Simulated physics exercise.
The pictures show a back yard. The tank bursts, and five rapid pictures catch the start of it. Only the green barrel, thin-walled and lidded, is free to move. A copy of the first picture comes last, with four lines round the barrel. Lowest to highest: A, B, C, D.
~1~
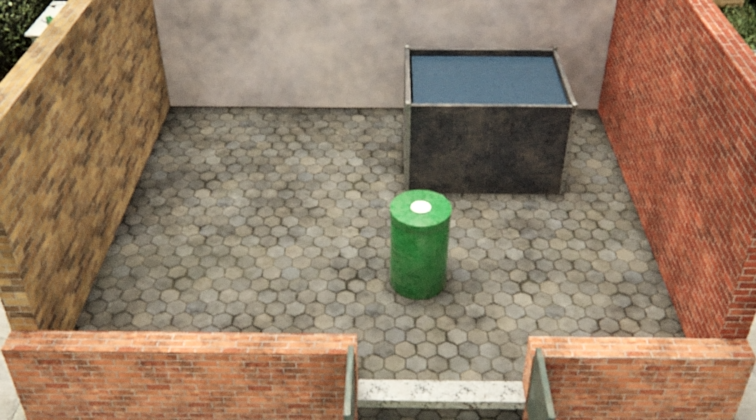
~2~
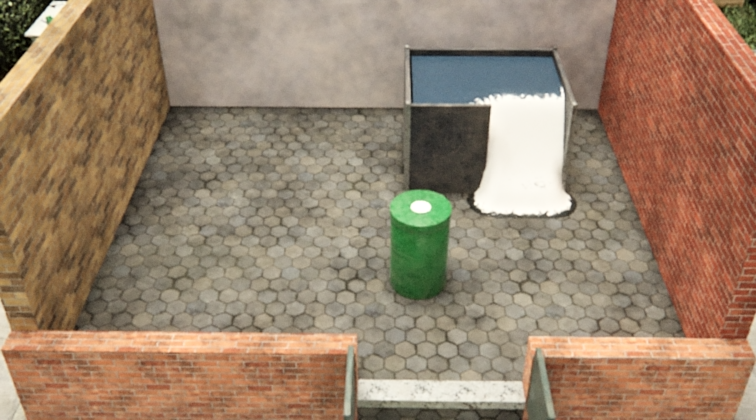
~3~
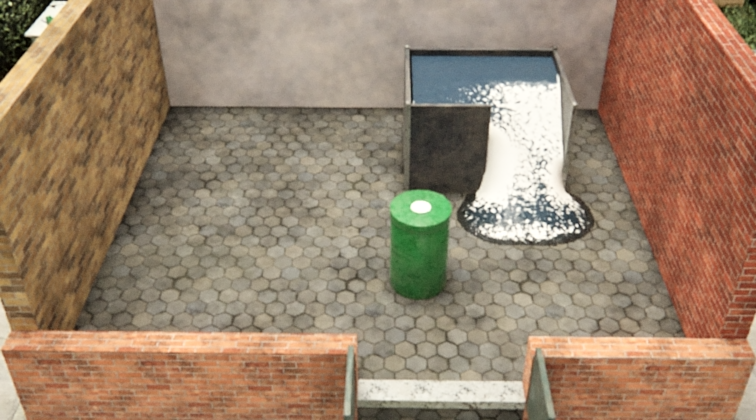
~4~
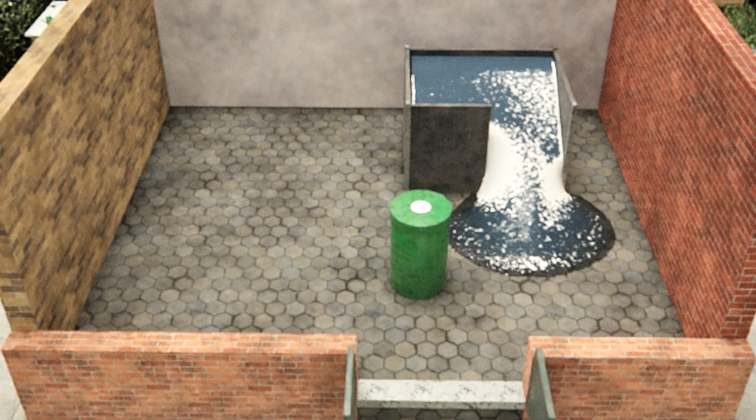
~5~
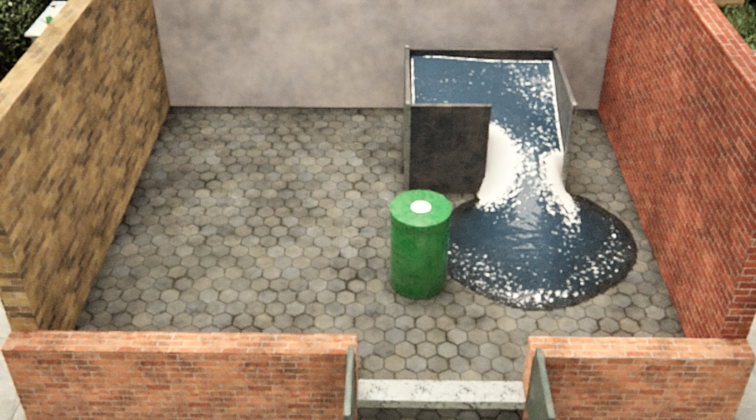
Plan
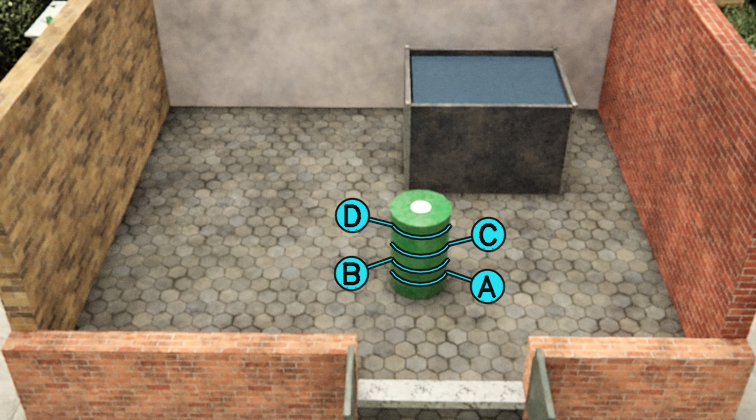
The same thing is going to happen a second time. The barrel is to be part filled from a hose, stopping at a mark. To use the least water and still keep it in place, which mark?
Use line A.
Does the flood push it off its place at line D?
No, that is safe.
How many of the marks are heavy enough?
All of them.
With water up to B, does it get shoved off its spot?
No.
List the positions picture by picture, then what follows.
The first picture shows lid of the green barrel at (421, 207); tank full, its middle at (485, 81); open gate at (443, 339).
In the second picture, 2 % of the ground under water, its edge towards the barrel at (493, 209).
In the third picture, 4 % of the ground under water, its edge towards the barrel at (473, 228).
In the fourth picture, 8 % of the ground under water, its edge towards the barrel at (476, 258).
The fifth picture shows lid of the green barrel at (421, 207); 12 % of the ground under water, its edge towards the barrel at (446, 261).
In cyan, A at (419, 284); B at (420, 271); C at (420, 256); D at (421, 237); from the bottom up A, B, C, D.
Choosing A, it does not move.
Choosing B, it does not move.
Choosing C, it does not move.
Choosing D, it does not move.
